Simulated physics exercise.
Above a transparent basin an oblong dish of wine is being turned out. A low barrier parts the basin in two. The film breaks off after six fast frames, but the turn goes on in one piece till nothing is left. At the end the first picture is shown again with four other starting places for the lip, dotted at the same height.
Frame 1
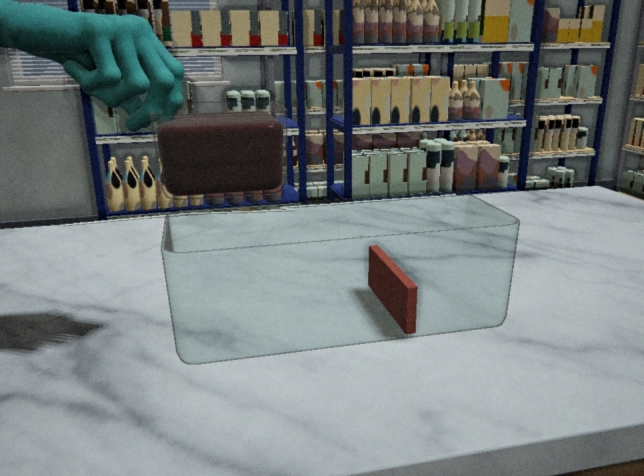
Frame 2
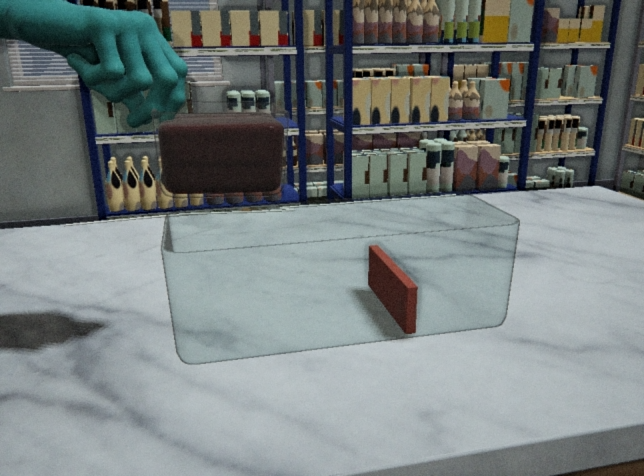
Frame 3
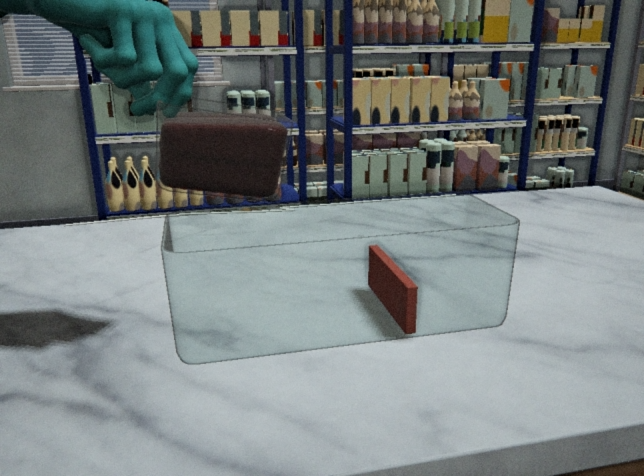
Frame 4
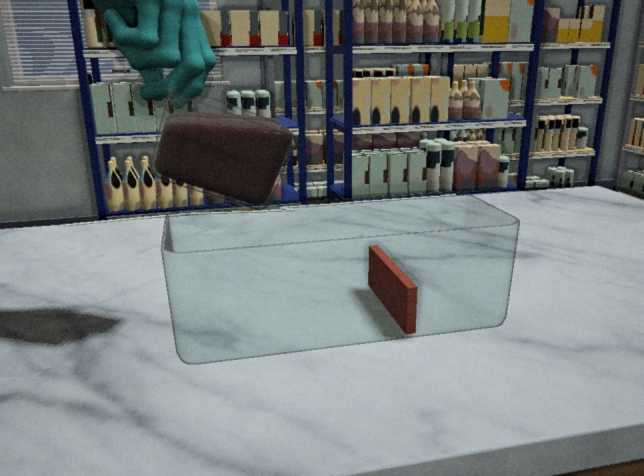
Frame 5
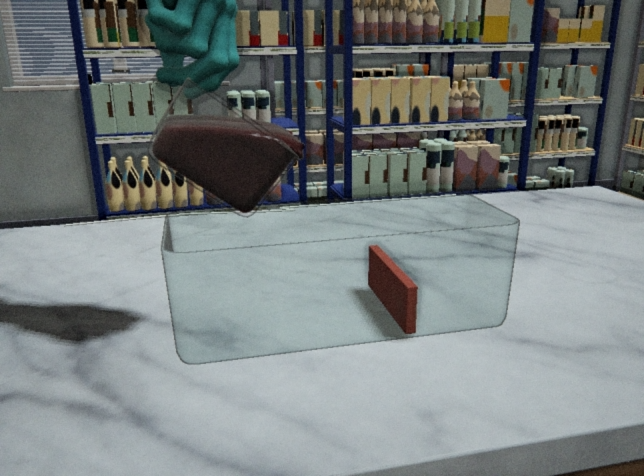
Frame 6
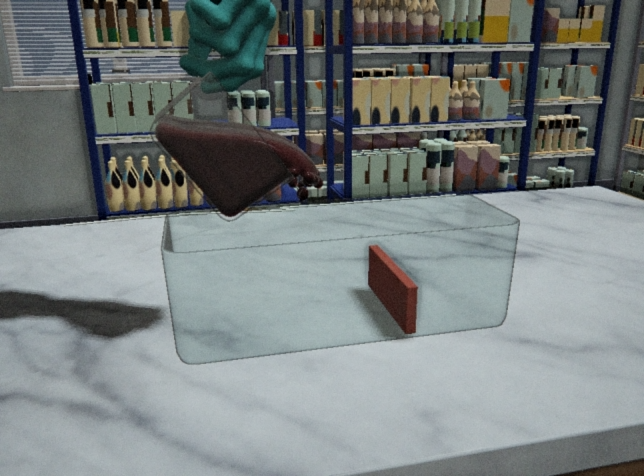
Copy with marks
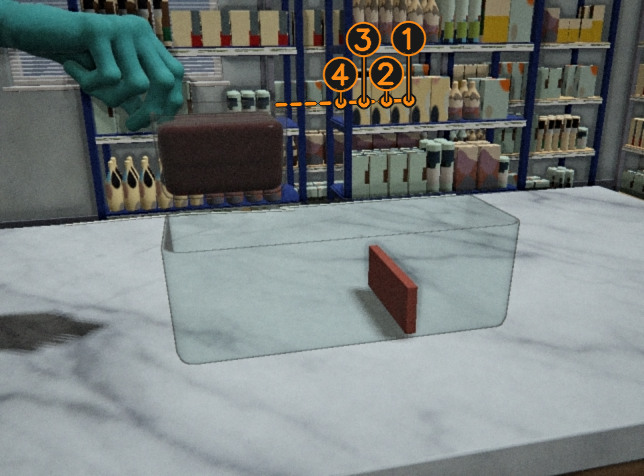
In the video, a teal hand above a clear rectangular basin with a low red barrier inside moves rightward as a transparent container of dark red liquid tilts increasingly to the right, until the liquid begins passing over its lip.
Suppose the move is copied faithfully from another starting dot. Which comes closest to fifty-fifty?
3 is best.
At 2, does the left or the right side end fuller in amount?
The right side.
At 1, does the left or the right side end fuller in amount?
The right side.
On the marked copy, 1 at (408, 100); 2 at (386, 101); 3 at (363, 101); 4 at (340, 102).
For spot 1, about 14 % ends left of the wall and 81 % right of it; 5 % is lost outside.
For spot 2, about 27 % ends left of the wall and 69 % right of it; 4 % is lost outside.
For spot 3, about 47 % ends left of the wall and 49 % right of it; 4 % is lost outside.
For spot 4, about 70 % ends left of the wall and 25 % right of it; 6 % is lost outside.
